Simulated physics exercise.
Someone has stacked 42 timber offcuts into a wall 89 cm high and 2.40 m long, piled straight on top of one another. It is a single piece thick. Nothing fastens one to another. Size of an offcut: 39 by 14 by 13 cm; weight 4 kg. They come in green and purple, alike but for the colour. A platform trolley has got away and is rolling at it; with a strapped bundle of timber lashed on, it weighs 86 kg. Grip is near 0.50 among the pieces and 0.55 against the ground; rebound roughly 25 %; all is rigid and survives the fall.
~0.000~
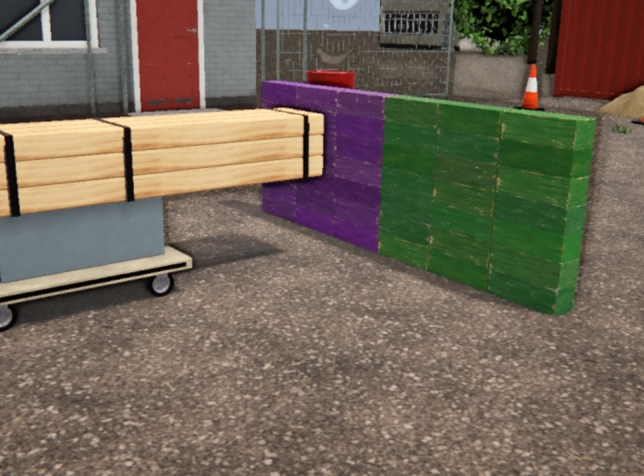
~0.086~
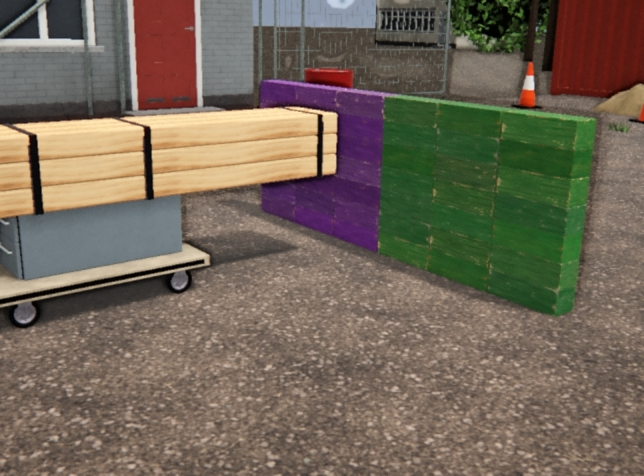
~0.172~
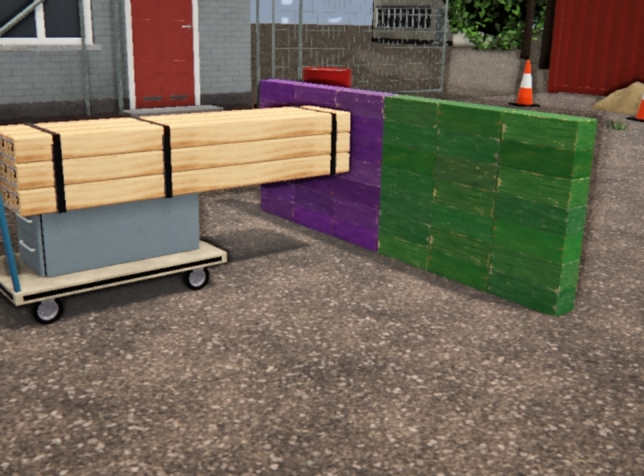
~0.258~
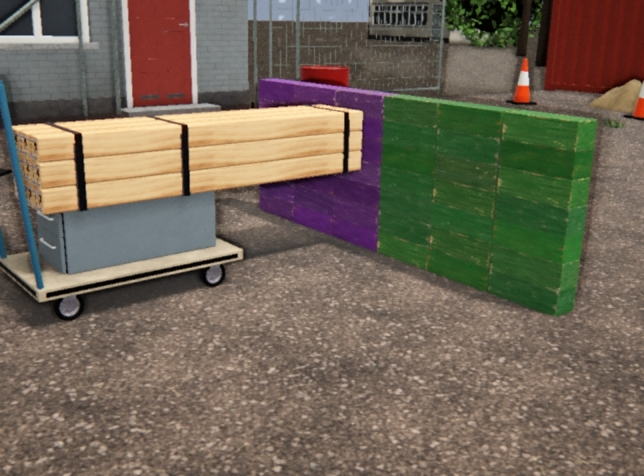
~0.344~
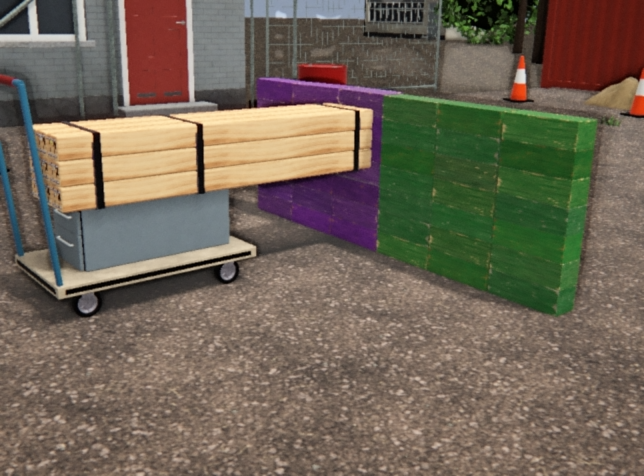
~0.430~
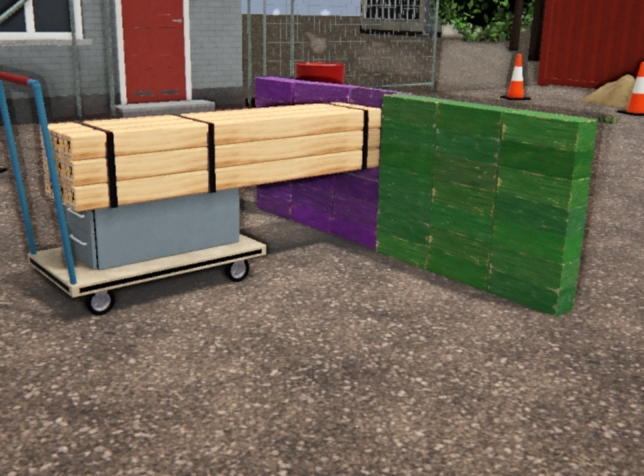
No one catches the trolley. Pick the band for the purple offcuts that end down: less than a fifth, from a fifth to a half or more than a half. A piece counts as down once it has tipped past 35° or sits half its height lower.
The part is upwards of a half.
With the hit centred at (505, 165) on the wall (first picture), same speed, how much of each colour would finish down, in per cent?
In that case purple 0, green 60 per cent.
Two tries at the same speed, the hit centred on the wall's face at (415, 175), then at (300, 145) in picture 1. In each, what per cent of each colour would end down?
Purple 0 then 70, green 60 then 0 per cent.
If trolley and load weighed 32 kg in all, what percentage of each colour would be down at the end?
In that case purple 60, green 0 per cent.
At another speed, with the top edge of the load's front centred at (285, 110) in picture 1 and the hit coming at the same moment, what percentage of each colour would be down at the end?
In that case purple 60, green 30 per cent.
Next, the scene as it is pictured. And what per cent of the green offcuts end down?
Ending so: Green 0 per cent.
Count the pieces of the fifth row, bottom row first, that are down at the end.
The count is 2.
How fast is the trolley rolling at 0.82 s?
Roughly 0.5 m/s.
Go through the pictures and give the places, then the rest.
In the first picture (each place is the centre of the face we see best; the camera moves round a little), load (315, 134) 34 cm short of the wall; top purple offcut (316, 99); top green offcut (467, 120); all as stacked.
Load (329, 133) 24 cm short of the wall; top purple offcut (315, 98), in the second picture.
Load (342, 131) 15 cm short of the wall; top purple offcut (315, 98), in the third picture.
Load (355, 130) 55 mm short of the wall; top purple offcut (314, 97), in the fourth picture.
Load (365, 128) 26 mm into the wall's line; top purple offcut (315, 96) moved 13 mm; 8 have shifted, in the fifth picture.
Load (374, 127) 9 cm into the wall's line; top purple offcut (321, 95) moved 55 mm; top green offcut (467, 120); steepest lean 6°, the offcut at (373, 101); 12 have shifted, in the sixth picture.
By 0.58 s, load 18 cm past the wall's line, still rolling; none of the 21 purple offcuts down (0 of 42 in all colours); top purple offcut tilted 9°.
By 0.82 s, load 30 cm past the wall's line, still rolling; 8 of the 21 purple offcuts down (8 of 42 in all colours); top purple offcut tilted 29°, 9 cm lower.
By 1.10 s, load 44 cm past the wall's line, still rolling; 13 of the 21 purple offcuts down (13 of 42 in all colours); top purple offcut on its side.
When it is over (2.2 s), load 81 cm past the wall's line, still rolling; 13 of the 21 purple offcuts down (13 of 42 in all colours); top purple offcut on its side; top green offcut unmoved. That is 62 per cent. In pixels of the last frame, middles, top purple offcut near (435, 186), top green offcut near (477, 119).
